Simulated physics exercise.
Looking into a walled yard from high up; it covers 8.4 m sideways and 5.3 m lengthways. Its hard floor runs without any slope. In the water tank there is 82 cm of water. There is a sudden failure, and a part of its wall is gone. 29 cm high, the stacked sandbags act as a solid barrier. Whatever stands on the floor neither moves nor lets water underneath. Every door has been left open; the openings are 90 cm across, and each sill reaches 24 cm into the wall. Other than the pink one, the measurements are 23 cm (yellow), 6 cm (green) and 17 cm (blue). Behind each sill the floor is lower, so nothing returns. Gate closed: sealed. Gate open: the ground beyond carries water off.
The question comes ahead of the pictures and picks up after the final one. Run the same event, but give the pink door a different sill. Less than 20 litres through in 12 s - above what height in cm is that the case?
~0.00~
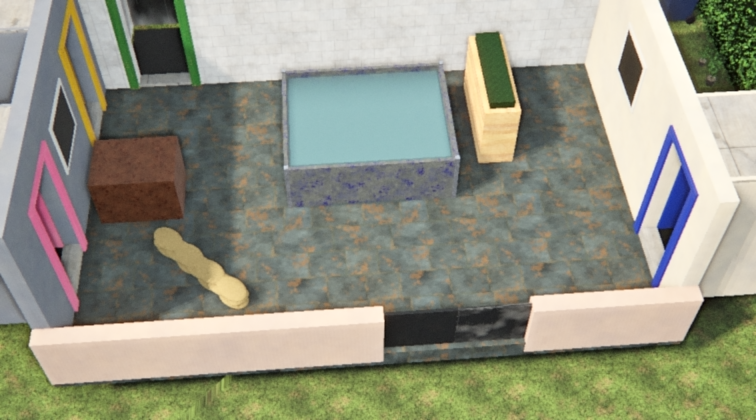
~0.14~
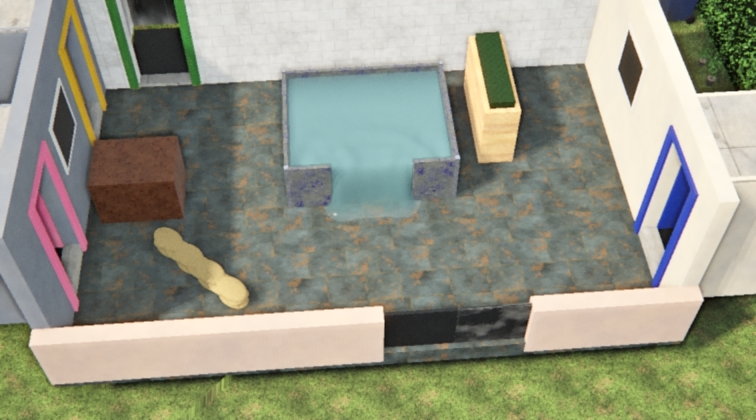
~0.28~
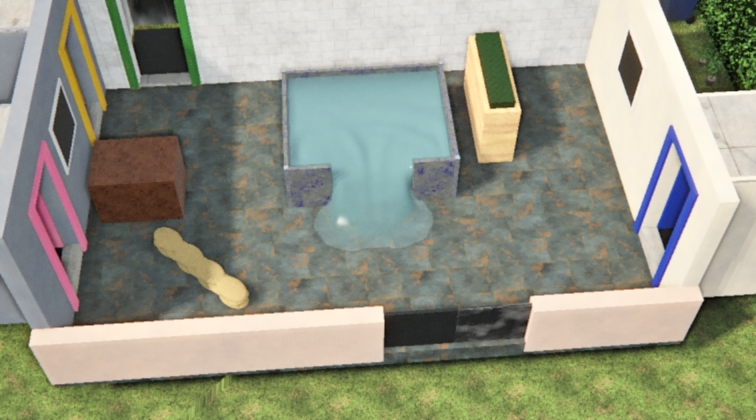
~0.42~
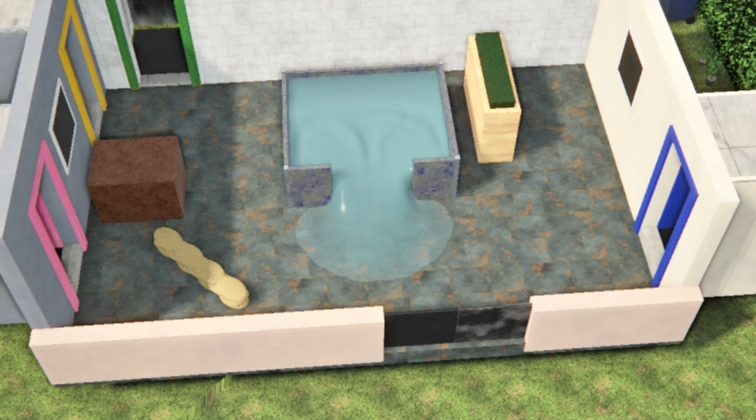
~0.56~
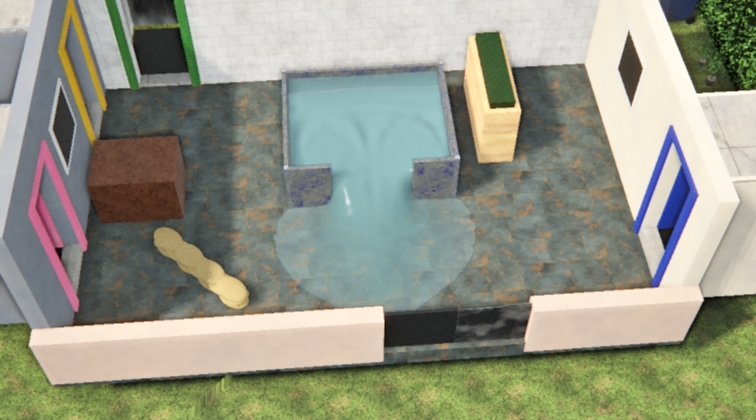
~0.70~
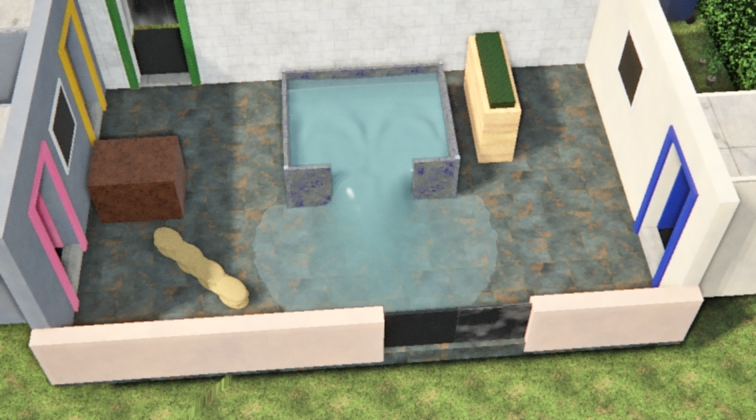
Above about 15 cm.
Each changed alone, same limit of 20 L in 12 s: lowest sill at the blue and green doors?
About 22 cm at blue and about 9.0 cm at green.
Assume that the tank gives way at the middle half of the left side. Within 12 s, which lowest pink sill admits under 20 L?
You'd want it roughly 6.0 centimetres tall.
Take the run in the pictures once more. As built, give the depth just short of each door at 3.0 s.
Centimetres: Pink = 20, yellow = 0, green = 0, blue = 28.
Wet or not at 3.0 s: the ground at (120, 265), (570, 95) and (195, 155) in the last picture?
First wet through, second bone-dry, third bone-dry.
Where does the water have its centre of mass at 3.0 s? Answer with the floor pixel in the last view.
The water's centre is at about (372, 228).
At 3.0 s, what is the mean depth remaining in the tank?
About 36 centimetres.
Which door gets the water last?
Door: Green.
After 1.4 s water covers 25 % of the floor, deepest (48 cm) near (381, 338); it has not reached the pink door.
After 3.0 s water covers 50 % of the floor, deepest (36 cm) near (69, 359); 20 cm at the pink door, 0 litres in over its 20 cm sill.
After 12.0 s water covers 95 % of the floor, deepest (15 cm) near (117, 178); 11 cm at the pink door, 3 litres in over its 20 cm sill.
At the pink door as built, the water arrived by 2.3 s and peaked near 21 cm at 2.8 s.
With a sill of 13 cm, 45 litres would have come in within the 12 s; with 17.5 cm, 9 litres. So under 20 litres takes about 15 cm.
